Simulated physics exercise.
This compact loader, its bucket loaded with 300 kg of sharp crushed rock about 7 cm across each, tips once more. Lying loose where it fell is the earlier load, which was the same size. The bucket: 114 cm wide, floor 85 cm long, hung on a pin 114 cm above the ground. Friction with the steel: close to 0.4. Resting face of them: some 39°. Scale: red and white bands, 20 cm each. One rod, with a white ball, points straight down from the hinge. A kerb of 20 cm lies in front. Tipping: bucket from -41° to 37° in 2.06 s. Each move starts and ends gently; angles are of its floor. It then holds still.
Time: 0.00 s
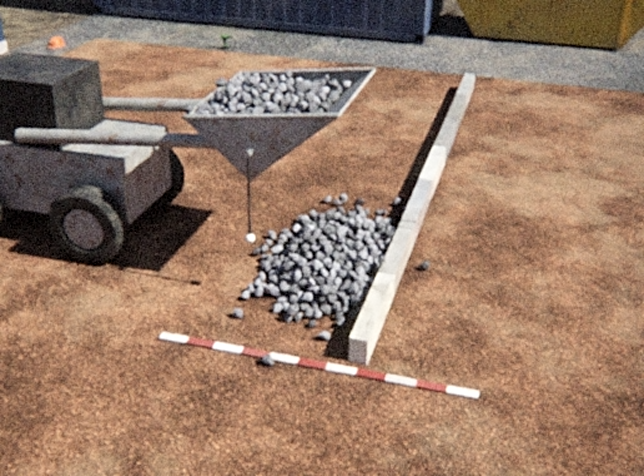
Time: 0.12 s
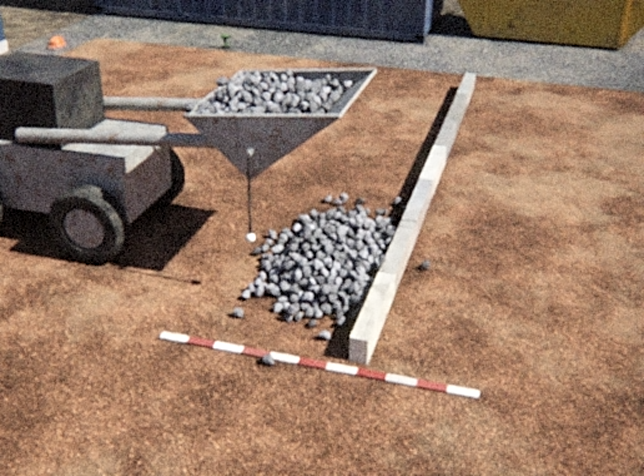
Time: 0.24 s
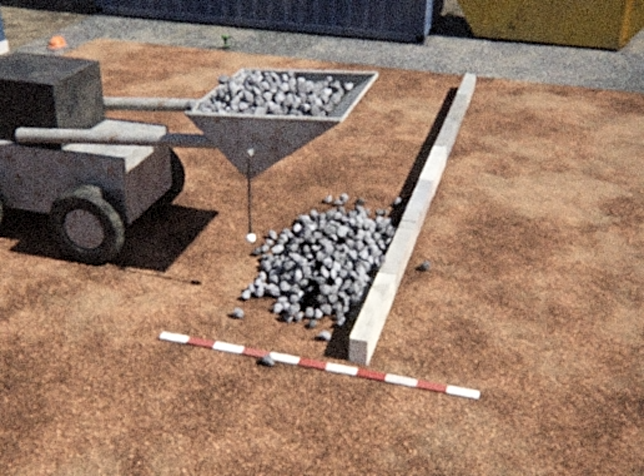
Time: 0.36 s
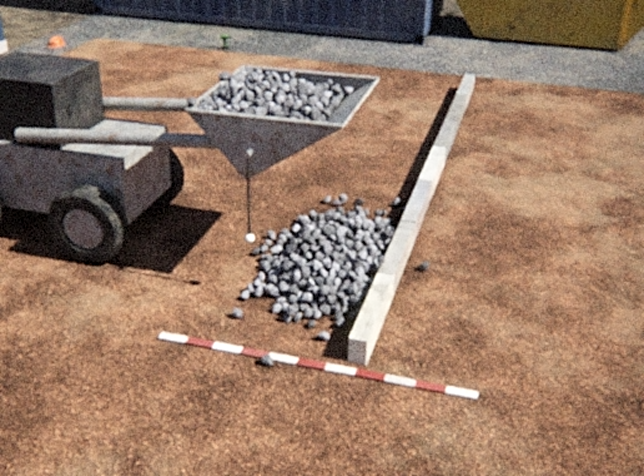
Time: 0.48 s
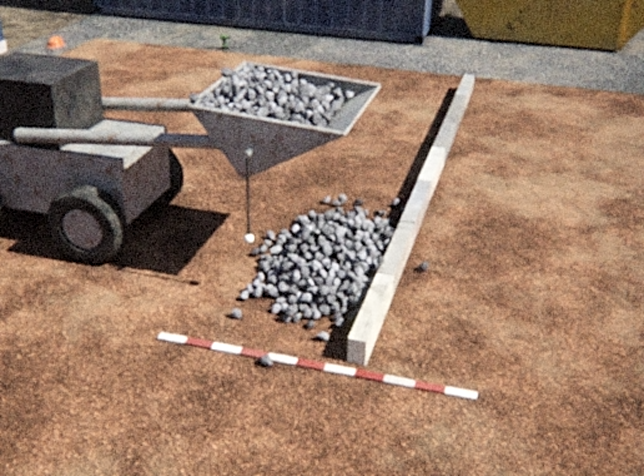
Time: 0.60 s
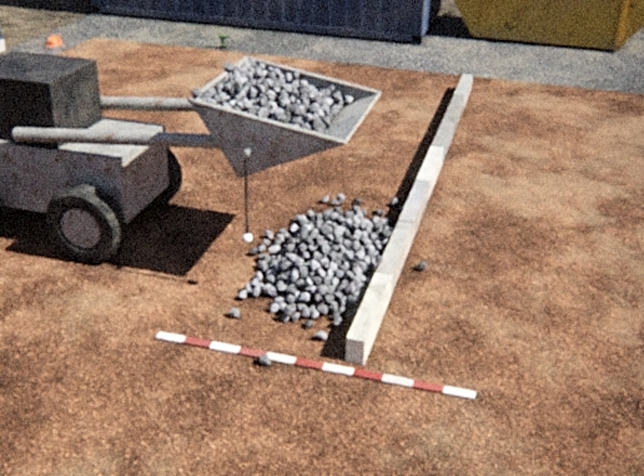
A grey loader with a dark block on top stands at the left of a reddish-brown dirt yard, seen from above and to one side. Its raised bucket holds grey stones above a loose heap beside a pale kerb, with a red-and-white rod in front and blue and yellow containers behind. The bucket slowly tilts, its right lip dipping slightly as its stones shift a little, while the view drifts almost imperceptibly.
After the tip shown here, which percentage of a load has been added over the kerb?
Roughly 16 out of 100.
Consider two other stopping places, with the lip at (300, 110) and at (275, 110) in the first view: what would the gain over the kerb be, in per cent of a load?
I'd expect near 0 per cent first and near 0 per cent next.
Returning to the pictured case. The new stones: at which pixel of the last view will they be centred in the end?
Their centre rests close to (368, 245).
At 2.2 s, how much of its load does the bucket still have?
About 35 per cent.
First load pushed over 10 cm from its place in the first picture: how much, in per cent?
Some 0 percent, give or take.
After 1.5 s the floor is at 25°; in per cent of one load, 100 in the bucket, 100 on this side of the kerb; the foremost stones are at (384, 265).
After 2.2 s the floor is at 37°; in per cent of one load, 35 in the bucket, 165 on this side of the kerb, 1 over the kerb; the foremost stones are at (403, 255).
After 2.5 s the floor is at 37°; in per cent of one load, 7 in the bucket, 183 on this side of the kerb, 11 over the kerb; the foremost stones are at (466, 282).
After 5.1 s the floor is at 37°; in per cent of one load, 0 in the bucket, 184 on this side of the kerb, 16 over the kerb; the foremost stones are at (496, 268). Net gain over the kerb, 16.
